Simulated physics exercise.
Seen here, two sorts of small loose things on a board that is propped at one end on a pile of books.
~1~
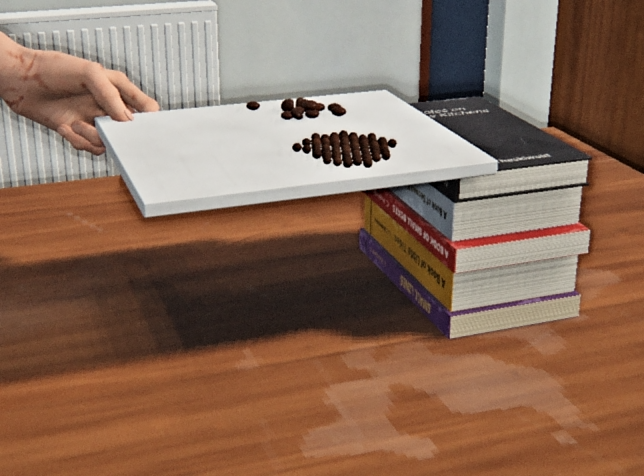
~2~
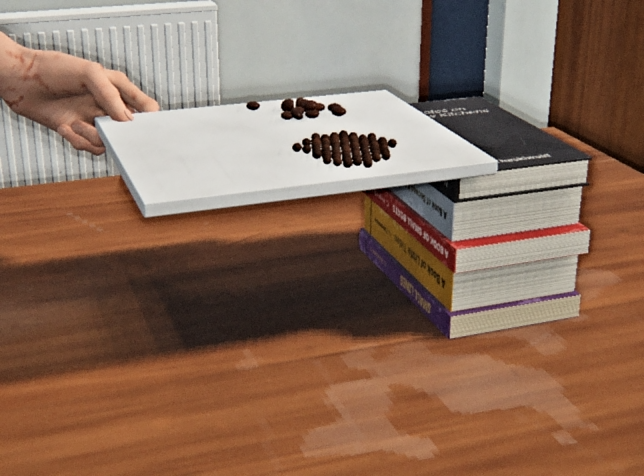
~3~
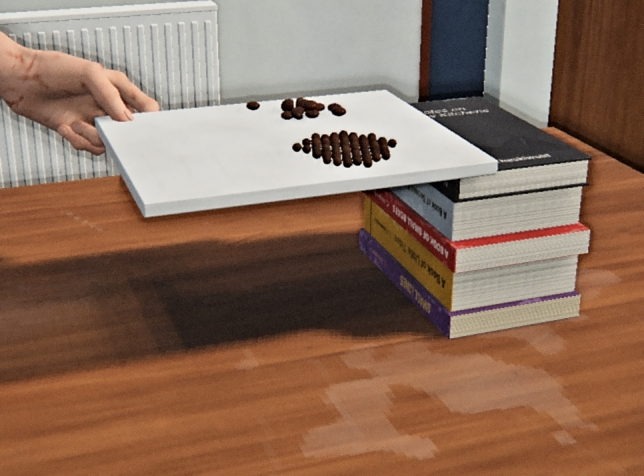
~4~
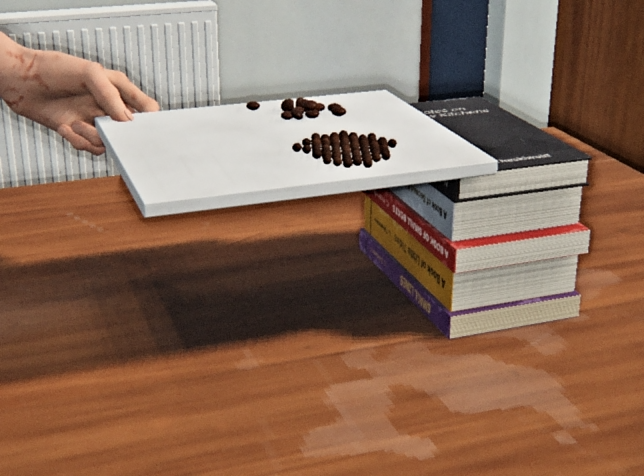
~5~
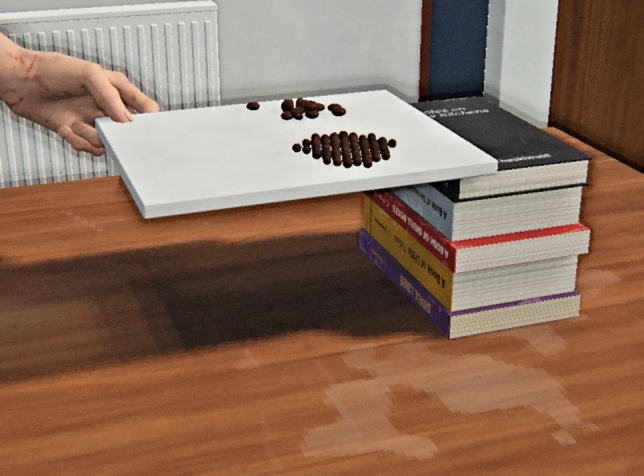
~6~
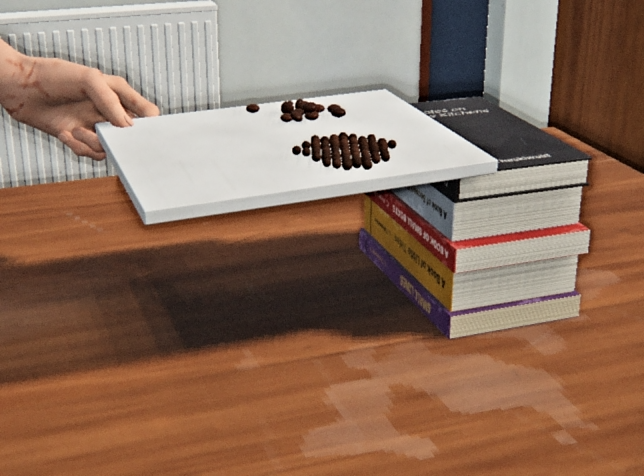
In the video, a hand at the left holds a white board level, its right end resting on a stack of books, with two groups of small dark brown pieces on top; the held end then lowers very slightly.
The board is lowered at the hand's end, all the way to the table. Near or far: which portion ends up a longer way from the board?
It is the near portion.
Then, 0.46 s later than the last frame, board sloping at 16°; near portion every one still on the board; far portion every one still on the board.
Then, 0.94 s later than the last frame, board sloping at 32°; near portion mostly less than half a board's length out; far portion every one still on the board.
Then, 1.52 s later than the last frame, board resting at 36°; near portion mostly up to a board's length out, just a few gone off the table; far portion mostly at the foot of the board.
When it is over, board resting at 36°; near portion mostly up to a board's length out, just a few gone off the table; far portion mostly at the foot of the board; the near portion has gone farther.
